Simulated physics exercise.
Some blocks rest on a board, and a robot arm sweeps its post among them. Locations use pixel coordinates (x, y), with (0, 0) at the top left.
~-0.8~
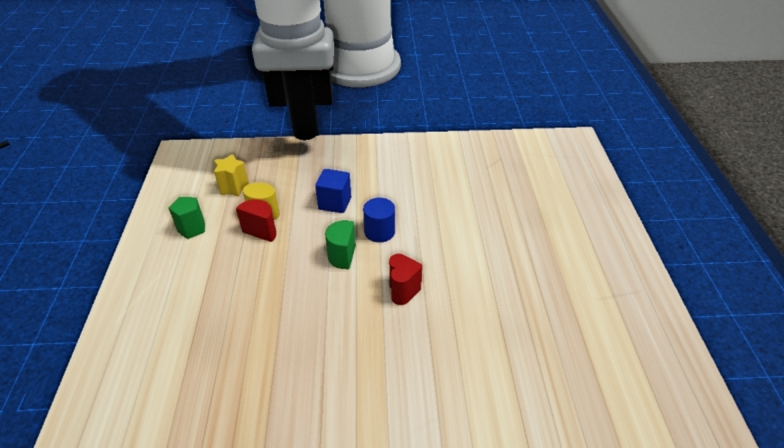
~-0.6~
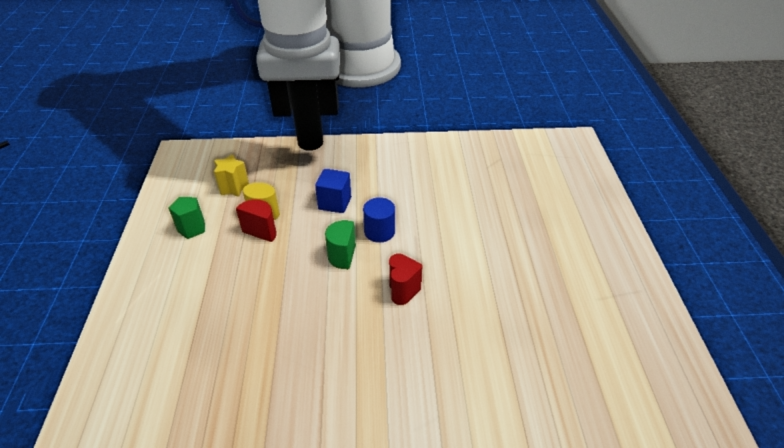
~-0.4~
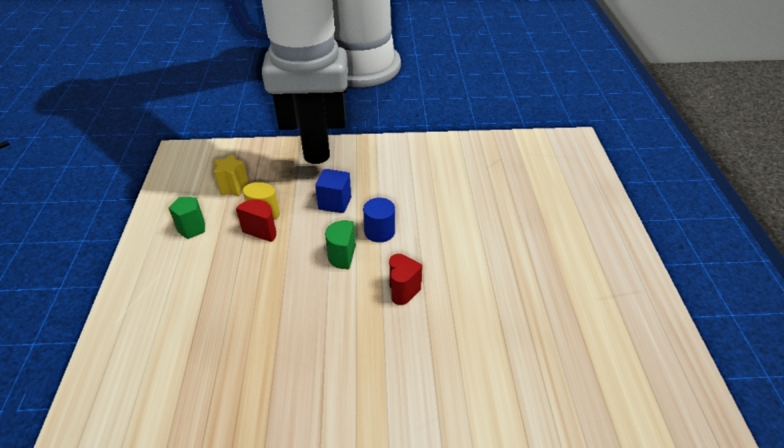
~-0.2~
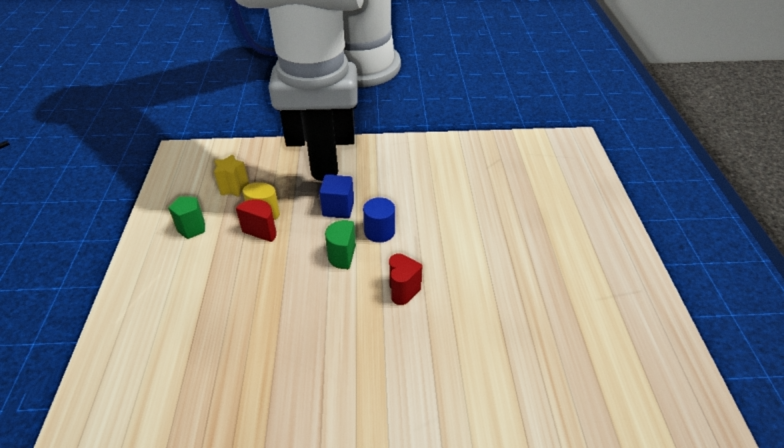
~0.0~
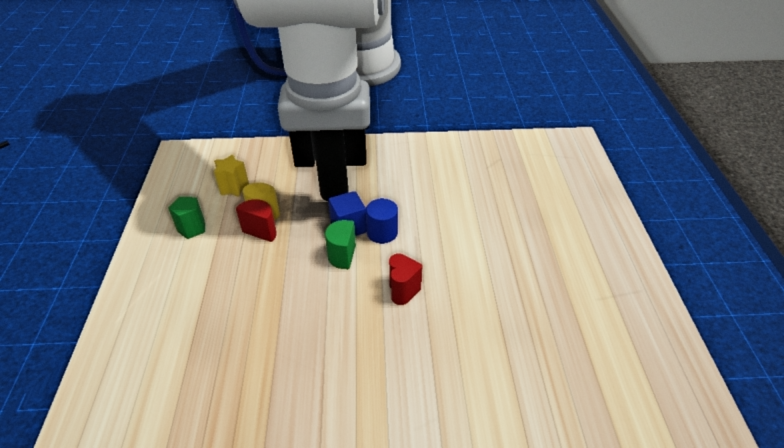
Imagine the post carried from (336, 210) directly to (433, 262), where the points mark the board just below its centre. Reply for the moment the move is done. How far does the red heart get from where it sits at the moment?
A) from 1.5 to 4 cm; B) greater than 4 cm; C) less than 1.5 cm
The answer is C.
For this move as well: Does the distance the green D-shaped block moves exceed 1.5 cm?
Going by the path, yes.
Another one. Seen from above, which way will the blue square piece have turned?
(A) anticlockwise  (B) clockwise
The one that fits is B, clockwise.
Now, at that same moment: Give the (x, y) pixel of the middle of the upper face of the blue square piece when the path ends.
Expect it around (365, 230).
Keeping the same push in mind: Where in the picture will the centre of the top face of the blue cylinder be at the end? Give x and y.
Roughly at (468, 246).
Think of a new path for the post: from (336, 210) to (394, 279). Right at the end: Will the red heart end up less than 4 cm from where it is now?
No, it doesn't check out.
The first path, step by step. One third of the way, post at (366, 210); green D-shaped block at (338, 246), turned 15° clockwise; blue square piece at (359, 223), turned 30° clockwise; blue cylinder at (393, 215).
Two thirds of the way, post at (399, 227); green D-shaped block at (336, 248), turned 15° clockwise; blue square piece at (365, 230), turned 60° clockwise; blue cylinder at (428, 230).
At the end, post at (435, 246); green D-shaped block at (336, 248), turned 15° clockwise; blue square piece at (365, 230), turned 60° clockwise; blue cylinder at (468, 246); red heart in place.
